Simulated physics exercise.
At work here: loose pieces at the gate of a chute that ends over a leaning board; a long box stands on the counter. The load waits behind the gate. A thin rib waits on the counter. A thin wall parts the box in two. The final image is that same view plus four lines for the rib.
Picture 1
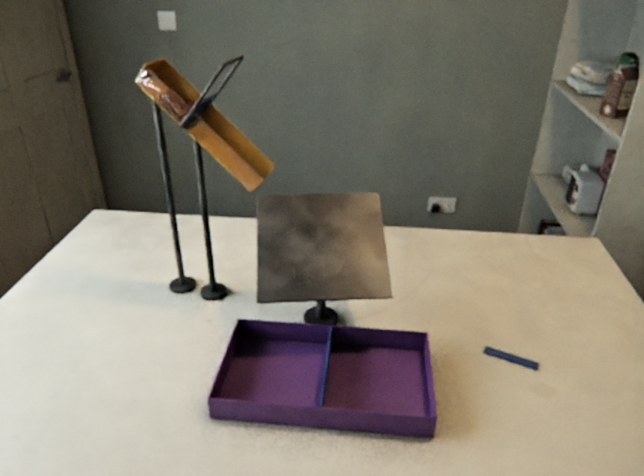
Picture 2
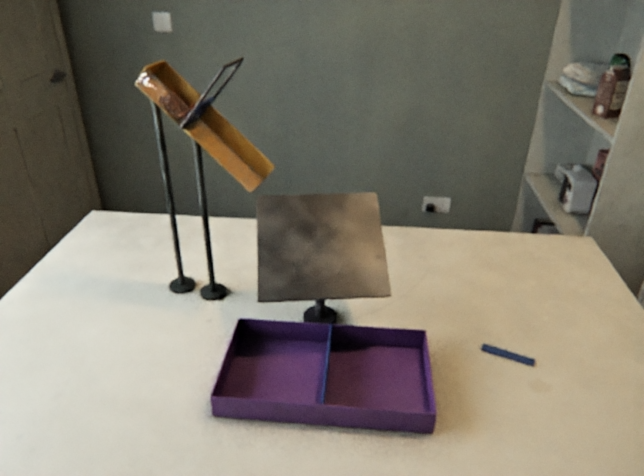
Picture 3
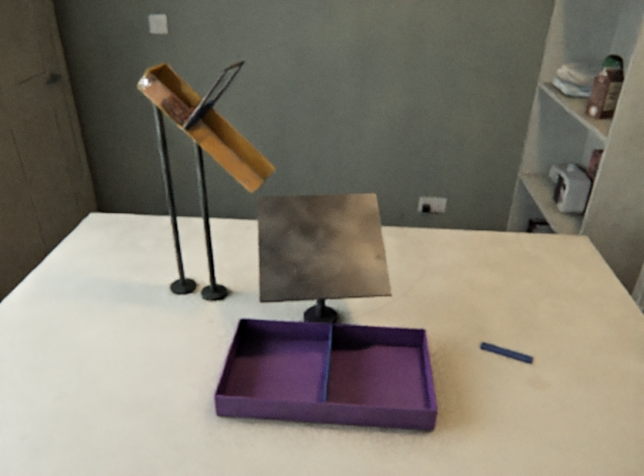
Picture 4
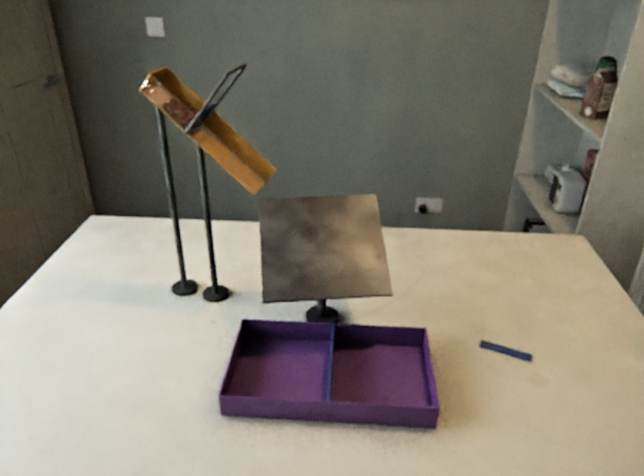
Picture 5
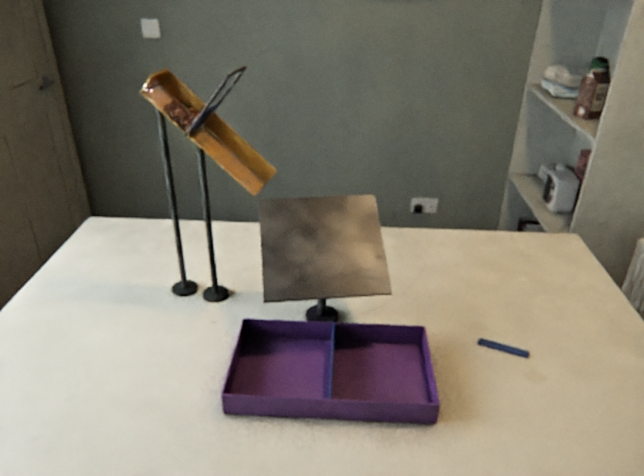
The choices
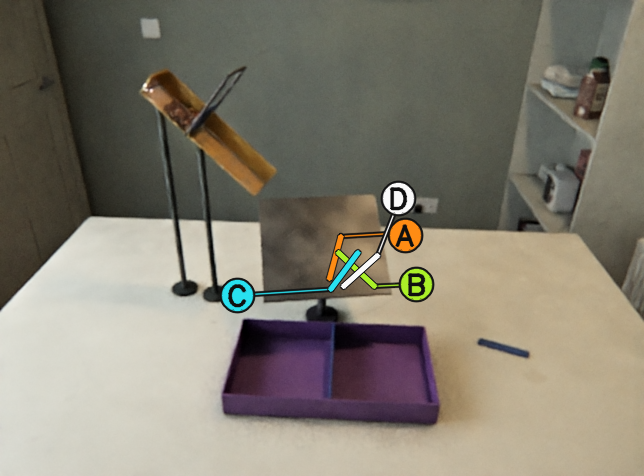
An orange-yellow chute on two dark stands slants down to the right above a tilted dark board, with brownish pieces resting near its upper end behind a thin, dark gate. On a pale counter in a room with grey-green walls, seen from the front and slightly above, a divided purple box sits before the board, a blue strip to its right. Nothing on the counter moves; only the camera drifts slightly, shifting the shelves behind.
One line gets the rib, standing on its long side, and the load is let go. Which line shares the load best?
I would pick line D.
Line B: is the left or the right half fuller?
More lands on the right.
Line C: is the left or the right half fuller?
More lands on the left.
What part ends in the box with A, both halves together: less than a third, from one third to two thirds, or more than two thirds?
More than two thirds.
On the marked copy, line A from (340, 236) to (329, 278); line B from (338, 252) to (374, 286); line C from (357, 252) to (330, 289); line D from (377, 255) to (343, 286).
With A, of what is caught, the bulk in the left half, close to a quarter in the right.
With B, of what is caught, close to a quarter in the left half, the bulk in the right.
With C, of what is caught, the bulk in the left half, a small share in the right.
With D, of what is caught, close to half in the left half, close to half in the right.
